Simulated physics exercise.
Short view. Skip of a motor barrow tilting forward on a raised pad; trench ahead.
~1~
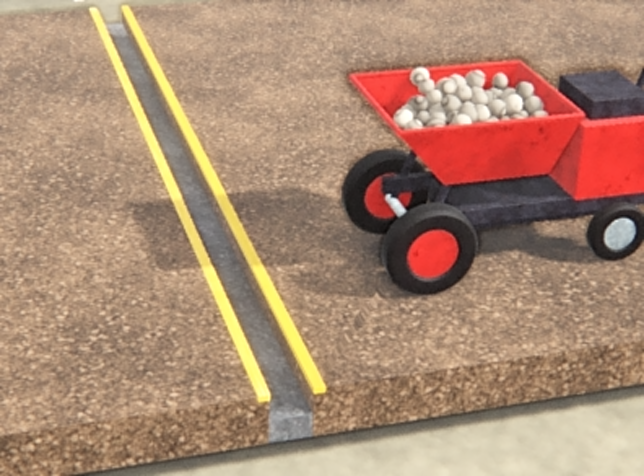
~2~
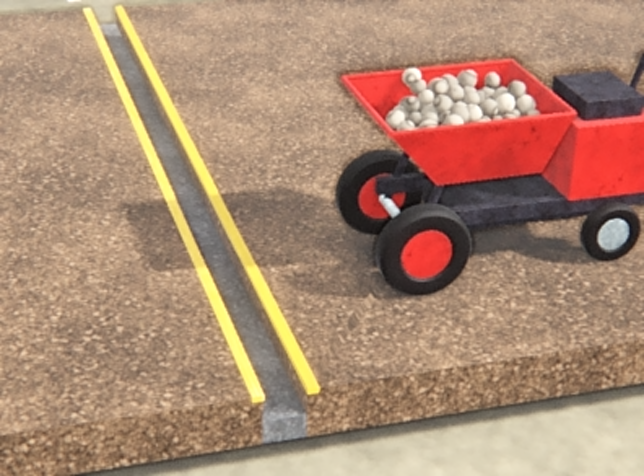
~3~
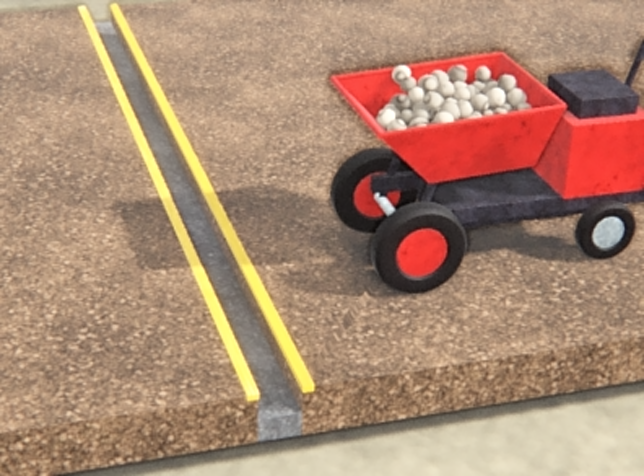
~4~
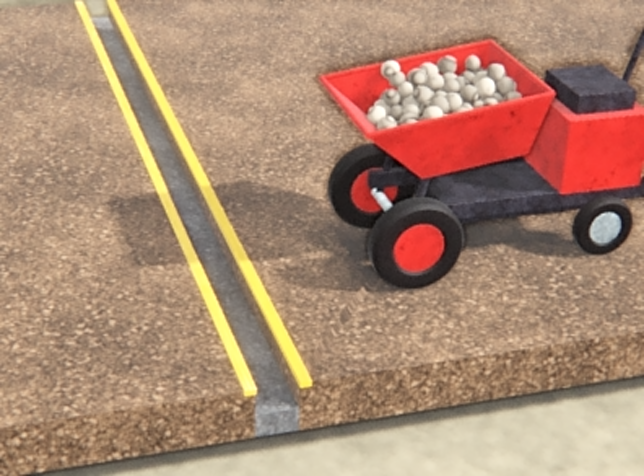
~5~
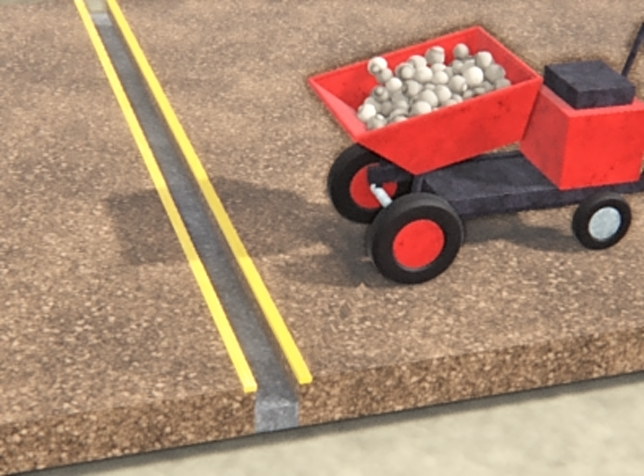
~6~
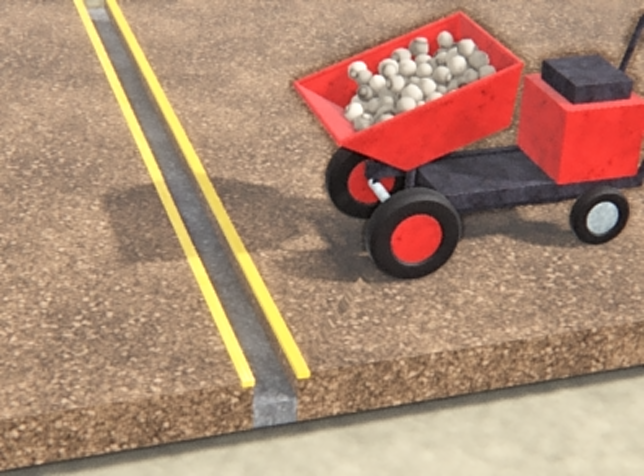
The clip opens on a small red dumper loaded with round, pale stones, standing on a brown, speckled slab to the right of a narrow trench edged in yellow. The skip then tilts gradually toward the trench, its rear rising clear of the red body behind, with the stones still inside.
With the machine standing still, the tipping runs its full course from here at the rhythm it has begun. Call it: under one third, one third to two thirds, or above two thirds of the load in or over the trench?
One third to two thirds, I'd call it.
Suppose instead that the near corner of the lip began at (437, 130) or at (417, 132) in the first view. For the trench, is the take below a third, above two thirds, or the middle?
At the first place the answer is one to two thirds, and at the second it is the middle third.
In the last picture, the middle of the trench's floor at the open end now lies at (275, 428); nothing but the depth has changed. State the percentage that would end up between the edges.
The share would be close to 70 percent.
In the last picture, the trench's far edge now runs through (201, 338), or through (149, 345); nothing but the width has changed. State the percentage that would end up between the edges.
Close to 80 per cent in the first, close to 100 per cent in the second.
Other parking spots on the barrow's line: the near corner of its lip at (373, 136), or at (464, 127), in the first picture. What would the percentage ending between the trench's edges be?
Result: 40 in a hundred, then 30 in a hundred.
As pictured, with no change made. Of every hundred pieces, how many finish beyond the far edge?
35 percent.
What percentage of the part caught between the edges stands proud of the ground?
Roughly 30 %.
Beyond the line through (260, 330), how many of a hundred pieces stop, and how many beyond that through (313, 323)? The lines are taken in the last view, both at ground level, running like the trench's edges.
In order: 60 percent, then 100 percent.
Soon after the last picture, skip tipped steeply; all in the skip.
A little later, skip tipped right over; about two thirds in the skip; a small part short of the trench; about a third in or heaped over the trench; a stray few beyond it; a stray few falling.
Later still, skip tipped right over; a small part in the skip; a small part short of the trench; about half in or heaped over the trench; about a third beyond it.
At rest, skip tipped right over; a small part in the skip; a small part short of the trench; about half in or heaped over the trench; about a third beyond it.
